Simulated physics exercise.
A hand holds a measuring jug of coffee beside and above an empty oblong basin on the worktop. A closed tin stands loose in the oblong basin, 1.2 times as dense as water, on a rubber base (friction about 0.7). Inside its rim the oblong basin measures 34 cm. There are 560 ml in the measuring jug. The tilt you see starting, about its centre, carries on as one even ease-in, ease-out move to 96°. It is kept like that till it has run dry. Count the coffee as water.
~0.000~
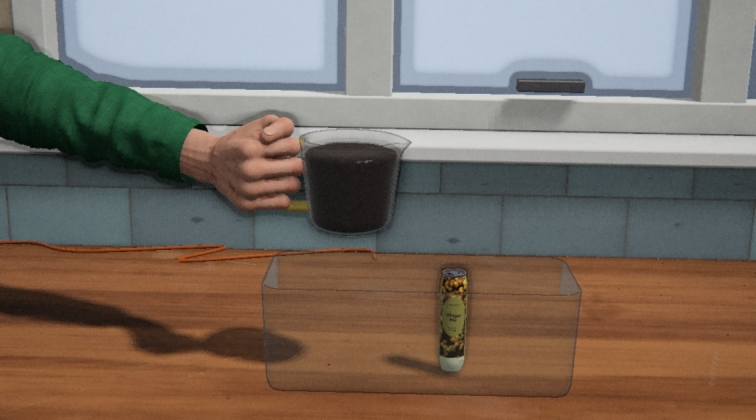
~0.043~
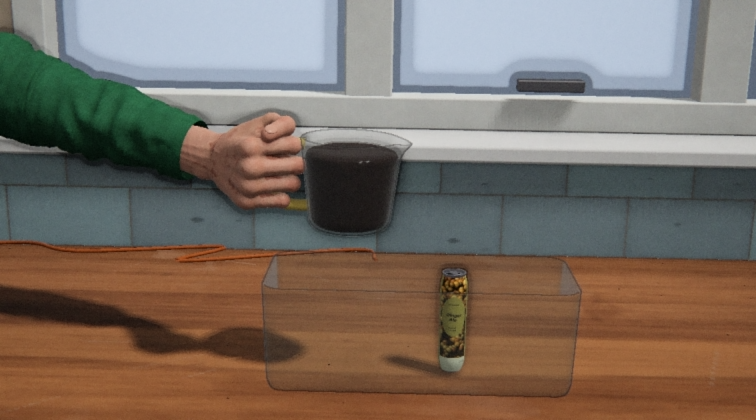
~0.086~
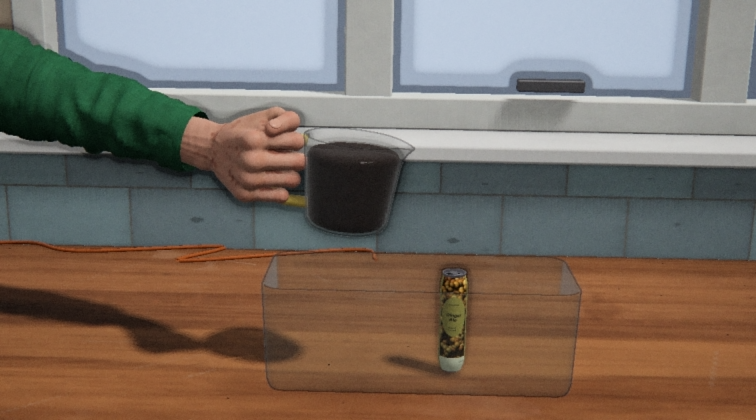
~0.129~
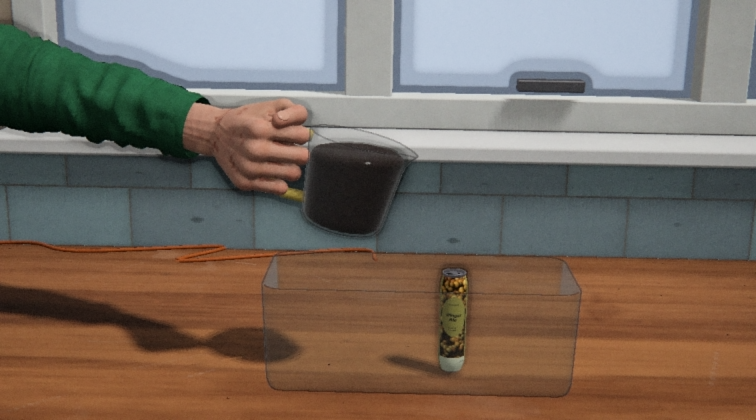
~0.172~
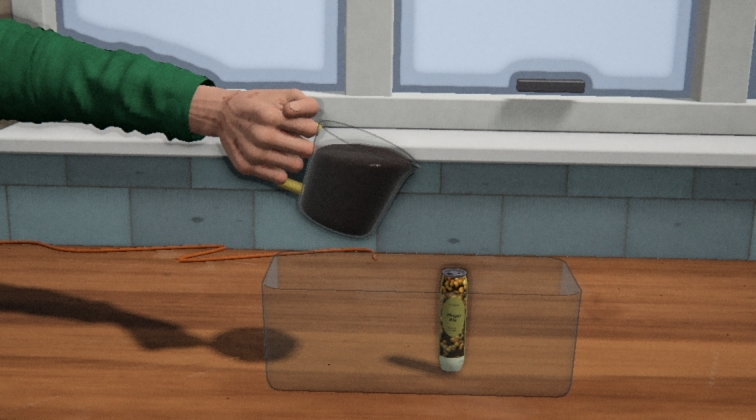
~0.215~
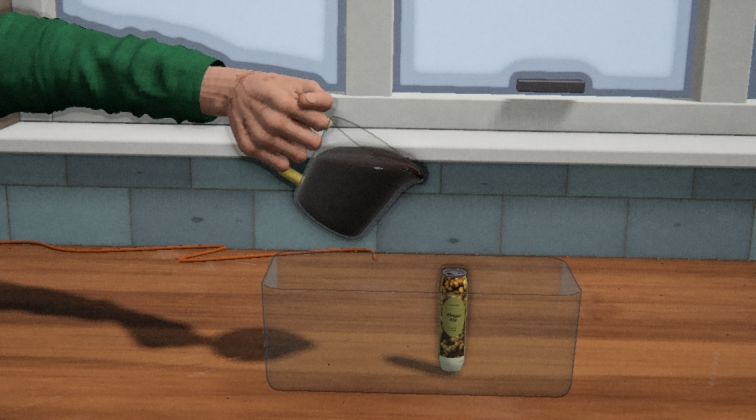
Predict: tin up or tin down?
It falls.
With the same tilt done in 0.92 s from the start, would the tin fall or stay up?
The tin topples.
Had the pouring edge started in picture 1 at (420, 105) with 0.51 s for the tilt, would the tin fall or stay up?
Then it keeps standing.
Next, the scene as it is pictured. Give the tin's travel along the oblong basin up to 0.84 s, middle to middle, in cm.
About 7 cm.
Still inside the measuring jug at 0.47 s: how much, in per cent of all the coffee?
About 48 per cent.
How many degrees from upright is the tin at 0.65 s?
Near 10° from upright.
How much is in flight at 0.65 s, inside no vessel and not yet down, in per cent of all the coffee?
Near 10 in a hundred.
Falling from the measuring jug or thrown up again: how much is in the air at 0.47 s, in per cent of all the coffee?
Some 24 per cent.
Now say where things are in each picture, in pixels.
In the first picture, tilt 0°; pouring edge (411, 141); surface from (305, 150) to (399, 152); the oblong basin's rim runs from (269, 270) to (572, 277); the tin's top is at (454, 277).
In the second picture, tilt 1°; pouring edge (412, 143); surface from (305, 149) to (399, 153).
In the third picture, tilt 6°; pouring edge (415, 147); surface from (309, 147) to (401, 155).
In the fourth picture, tilt 12°; pouring edge (419, 155); surface from (311, 148) to (406, 157).
In the fifth picture, tilt 21°; pouring edge (422, 166); surface from (314, 153) to (413, 160).
In the sixth picture, tilt 32°; pouring edge (424, 179); surface from (312, 161) to (417, 169); 1 per cent is over the edge.
Then, 0.47 s in, the tilt is 91° and 48 per cent is still to pour; the tin stands where it began.
Then, 0.65 s in, the tilt is 96° and 13 per cent is still to pour; the tin leans 11°.
Then, 0.84 s in, the tilt is 96° and 3 per cent is still to pour; the tin lies on its side.
Then, 1.05 s in, the tilt is 96° and 0 per cent is still to pour; the tin lies on its side.
Finally, the tin lies on its side.
